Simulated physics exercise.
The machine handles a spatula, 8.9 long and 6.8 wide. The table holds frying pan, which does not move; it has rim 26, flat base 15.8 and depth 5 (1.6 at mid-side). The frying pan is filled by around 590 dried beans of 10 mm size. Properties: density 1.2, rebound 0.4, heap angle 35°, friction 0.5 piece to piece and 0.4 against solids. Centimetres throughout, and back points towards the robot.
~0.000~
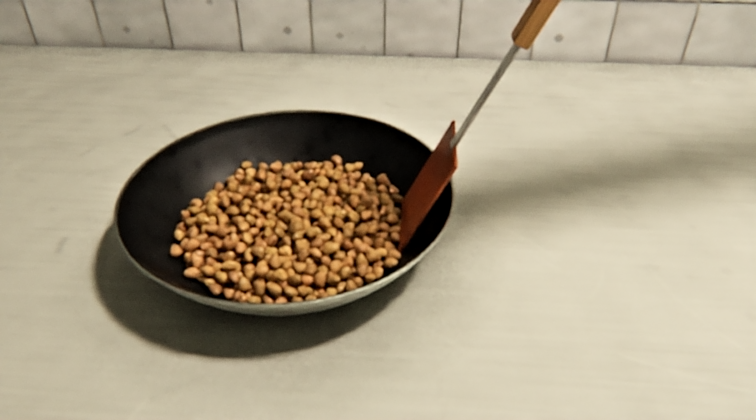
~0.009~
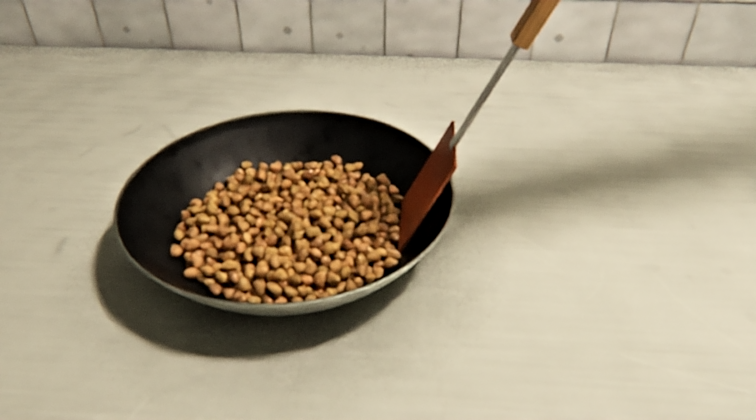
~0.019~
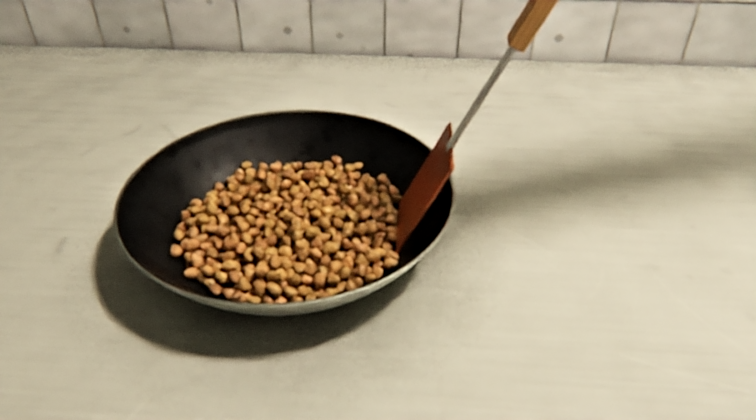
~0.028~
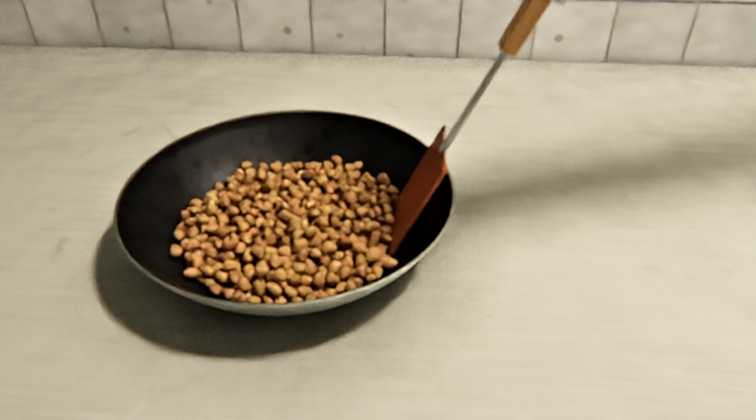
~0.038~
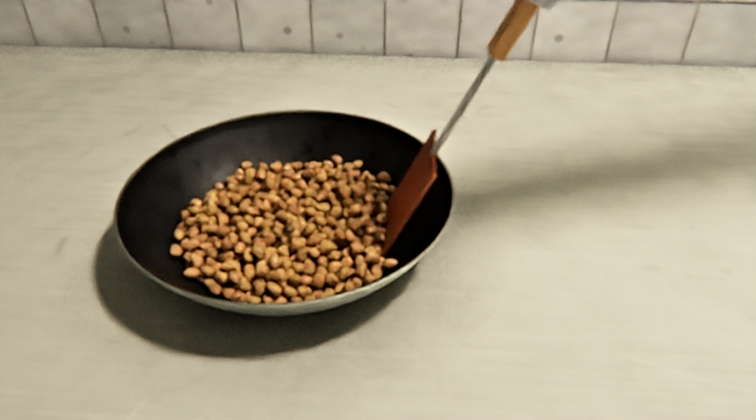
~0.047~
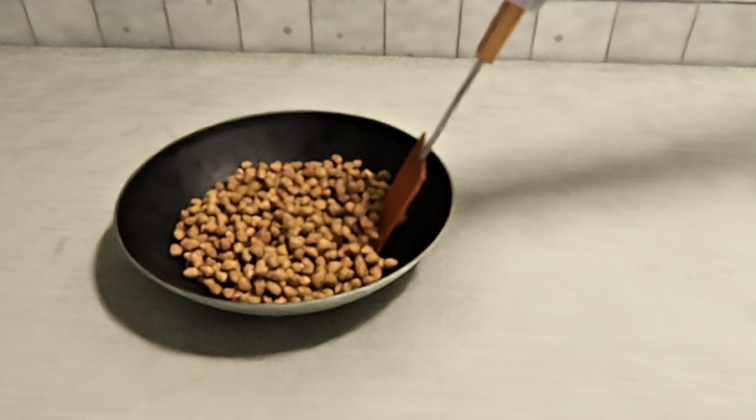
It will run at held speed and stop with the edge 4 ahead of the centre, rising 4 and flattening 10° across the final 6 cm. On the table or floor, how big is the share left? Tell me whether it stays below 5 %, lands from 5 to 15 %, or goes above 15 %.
It stays below 5 %.
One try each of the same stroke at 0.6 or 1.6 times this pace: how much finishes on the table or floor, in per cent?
Near 0 and near 10 percent respectively.
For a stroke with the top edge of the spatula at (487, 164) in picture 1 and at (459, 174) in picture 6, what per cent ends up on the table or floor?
It works out to about 0 %, more or less.
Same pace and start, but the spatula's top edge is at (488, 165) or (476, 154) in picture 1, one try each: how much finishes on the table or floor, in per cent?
Some 0 per cent, then some 0 per cent.
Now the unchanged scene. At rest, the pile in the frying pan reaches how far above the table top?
5.5 cm.
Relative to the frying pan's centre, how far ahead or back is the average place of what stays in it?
Ahead of centre, near 3.5 centimetres.
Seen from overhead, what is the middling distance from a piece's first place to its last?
About 3 cm.
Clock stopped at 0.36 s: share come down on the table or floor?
Share at that moment: Roughly 0 %.
After 0.09 s, sloping 65°, highest piece 12 above the table; 591 in the frying pan, 1 on the blade or in flight.
After 0.14 s, sloping 61°, highest piece 19 above the table; 591 in the frying pan, 1 on the blade or in flight.
After 0.36 s, sloping 55°, highest piece 29 above the table; 590 in the frying pan, 2 on the blade or in flight.
After 1.41 s, sloping 55°, highest piece 5 above the table; 590 in the frying pan, 2 on the table or floor.
At rest, 590 in the frying pan, 2 on the table or floor. That is 0 % on the table or floor.
